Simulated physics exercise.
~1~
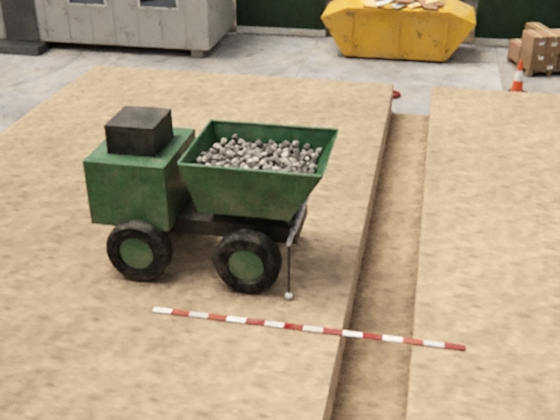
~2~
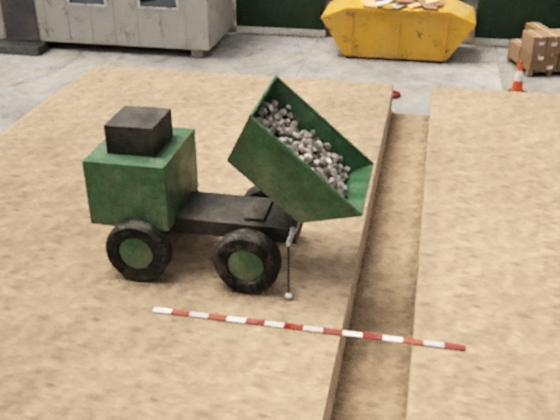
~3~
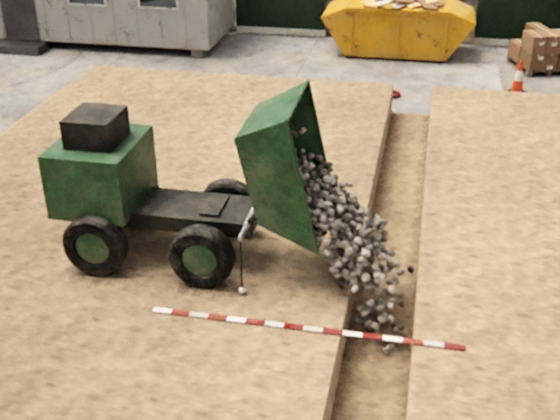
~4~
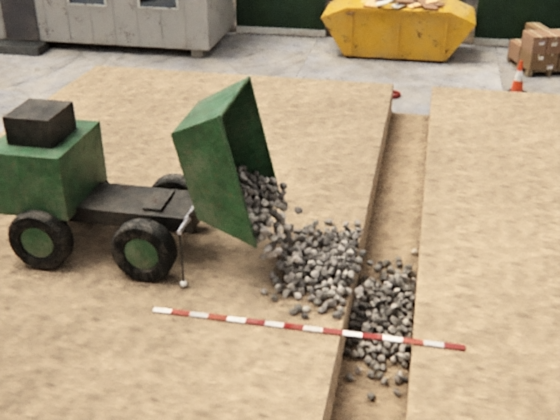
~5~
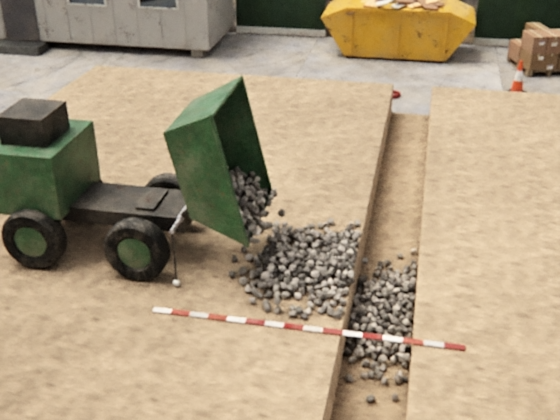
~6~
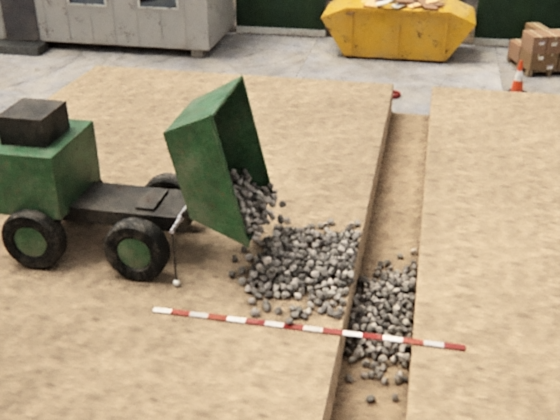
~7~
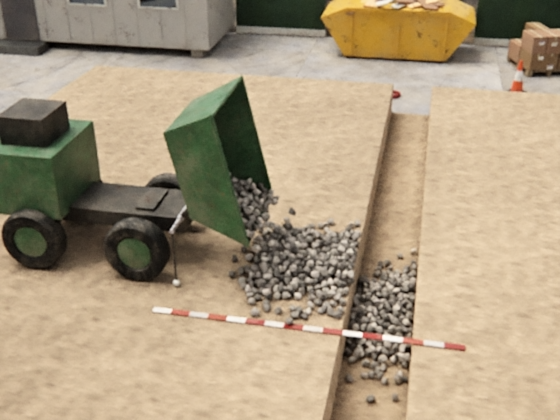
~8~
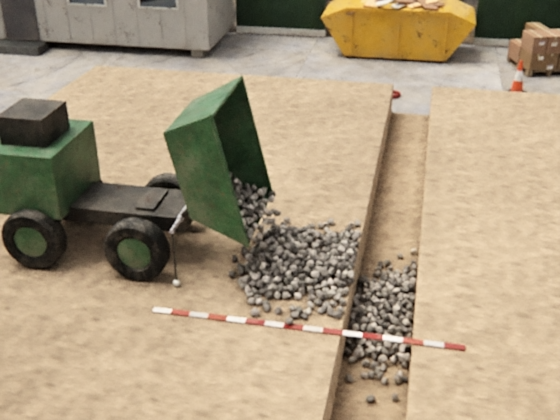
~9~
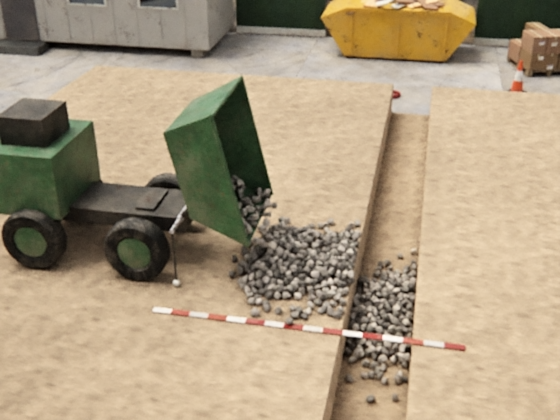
A green dumper with black wheels stands on sandy boards in a work yard, seen from above at an angle, its skip full of grey stones and facing a narrow trench to the right. A red-and-white staff lies across the trench in front, with a yellow container behind. The skip tips up steeply while the dumper rolls back left, and stones pour over its lip into the trench, then onto the ground short of it. The dumper stops with the skip raised. Finally, the largest share lies heaped before the trench, a smaller share inside it, and some stones remain in the skip.
